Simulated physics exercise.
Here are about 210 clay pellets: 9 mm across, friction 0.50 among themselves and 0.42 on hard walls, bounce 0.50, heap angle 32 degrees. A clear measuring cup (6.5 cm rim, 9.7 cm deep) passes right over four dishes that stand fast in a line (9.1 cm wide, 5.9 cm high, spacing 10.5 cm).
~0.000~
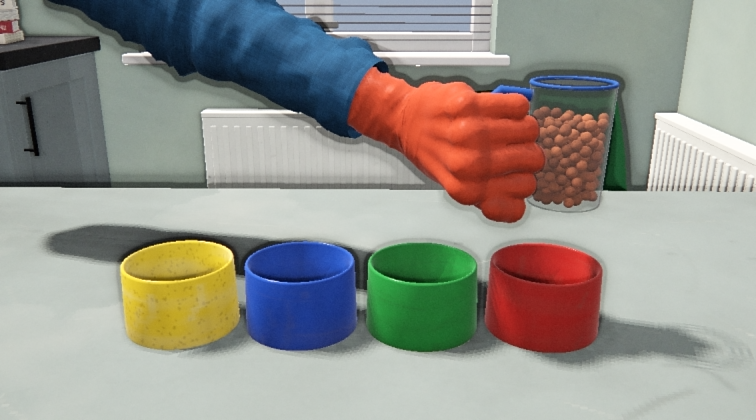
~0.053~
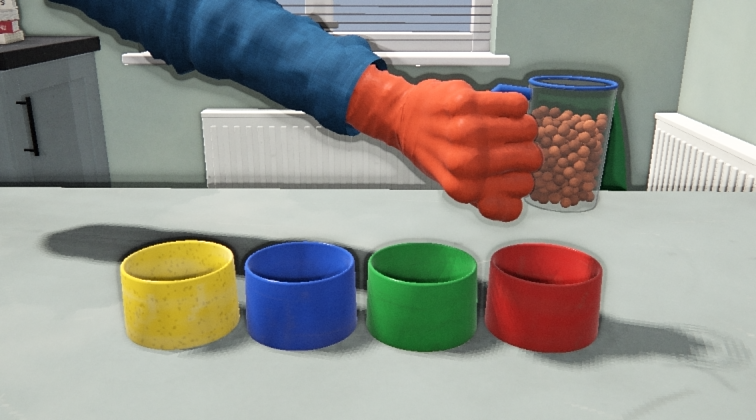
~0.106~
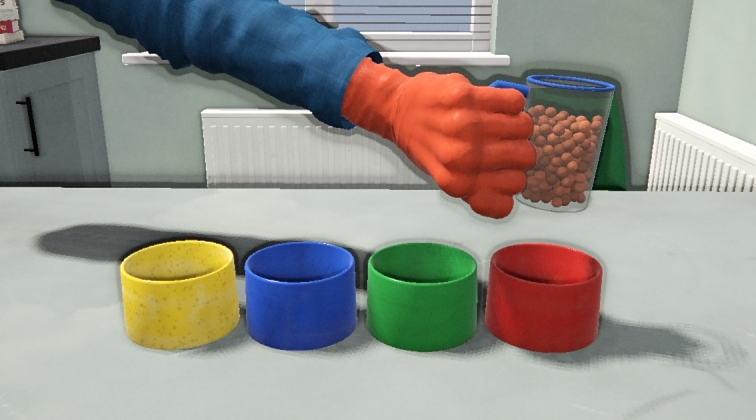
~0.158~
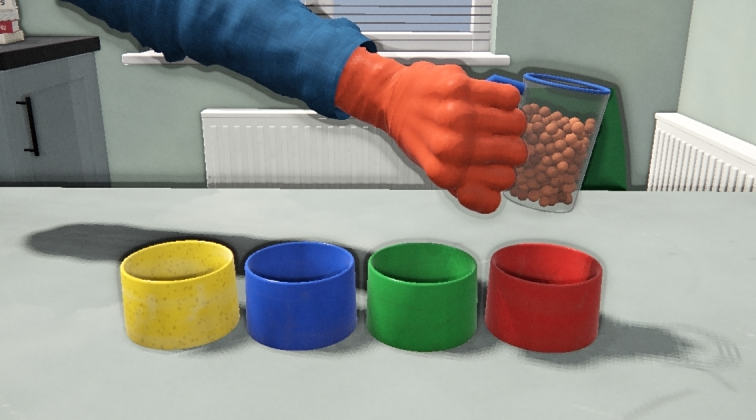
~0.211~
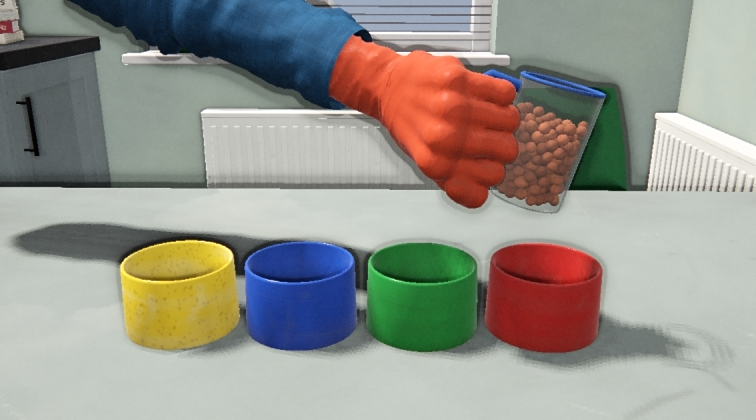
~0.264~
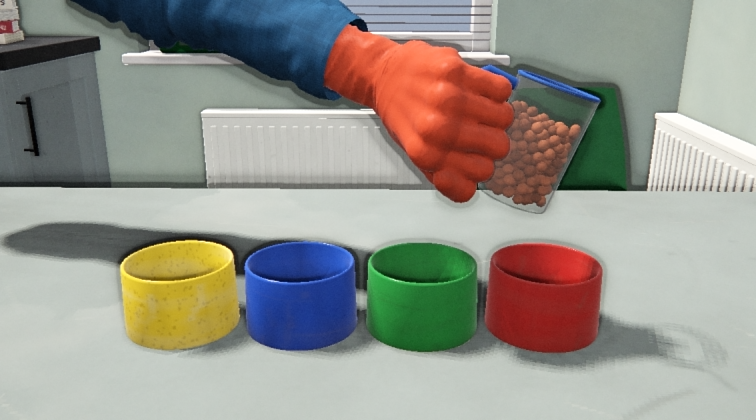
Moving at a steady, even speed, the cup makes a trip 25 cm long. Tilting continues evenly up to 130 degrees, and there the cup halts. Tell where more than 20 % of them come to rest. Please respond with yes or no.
Red no, blue no, green yes, yellow no, counter no.
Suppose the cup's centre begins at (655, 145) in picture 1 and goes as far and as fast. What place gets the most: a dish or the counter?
Largest amount ends at green.
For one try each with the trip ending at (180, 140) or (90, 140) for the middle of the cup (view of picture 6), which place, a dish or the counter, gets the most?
The biggest share goes to green first, then to green.
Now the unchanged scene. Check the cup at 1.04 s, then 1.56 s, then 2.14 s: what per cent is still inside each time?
100, 20, 0.
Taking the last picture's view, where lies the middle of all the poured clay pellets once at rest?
About (414, 305).
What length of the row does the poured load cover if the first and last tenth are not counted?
6 cm.
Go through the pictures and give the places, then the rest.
Cup at (568, 144), tilt 0 degrees, lip at (615, 83), moved 0.0 cm; middle of the pieces at (573, 158); red dish at (546, 264); green dish at (423, 263); blue dish at (300, 262); yellow dish at (178, 261), in the first picture.
Cup at (566, 144), tilt 1 degrees, lip at (614, 84), moved 0.2 cm; middle of the pieces at (571, 158), in the second picture.
Cup at (560, 144), tilt 4 degrees, lip at (611, 87), moved 0.6 cm; middle of the pieces at (564, 159), in the third picture.
Cup at (552, 143), tilt 9 degrees, lip at (607, 91), moved 1.3 cm; middle of the pieces at (555, 159), in the fourth picture.
Cup at (543, 143), tilt 14 degrees, lip at (602, 95), moved 2.0 cm; middle of the pieces at (545, 159), in the fifth picture.
Cup at (535, 143), tilt 19 degrees, lip at (596, 100), moved 2.7 cm; middle of the pieces at (535, 160); red dish at (546, 264); green dish at (423, 263); blue dish at (300, 262); yellow dish at (178, 261). The cup turns about 90 degrees a second and travels 13 cm a second, in the sixth picture.
After 1.04 s, tilt 90 degrees; cup holds 100 %.
After 1.56 s, tilt 130 degrees; cup holds 20 %, green 70 %.
After 2.14 s, tilt 130 degrees; cup holds 0 %, green 85 %.
At rest (2.4 s), red 0 %, blue 0 %, green 85 %, yellow 0 %, counter 10 %.
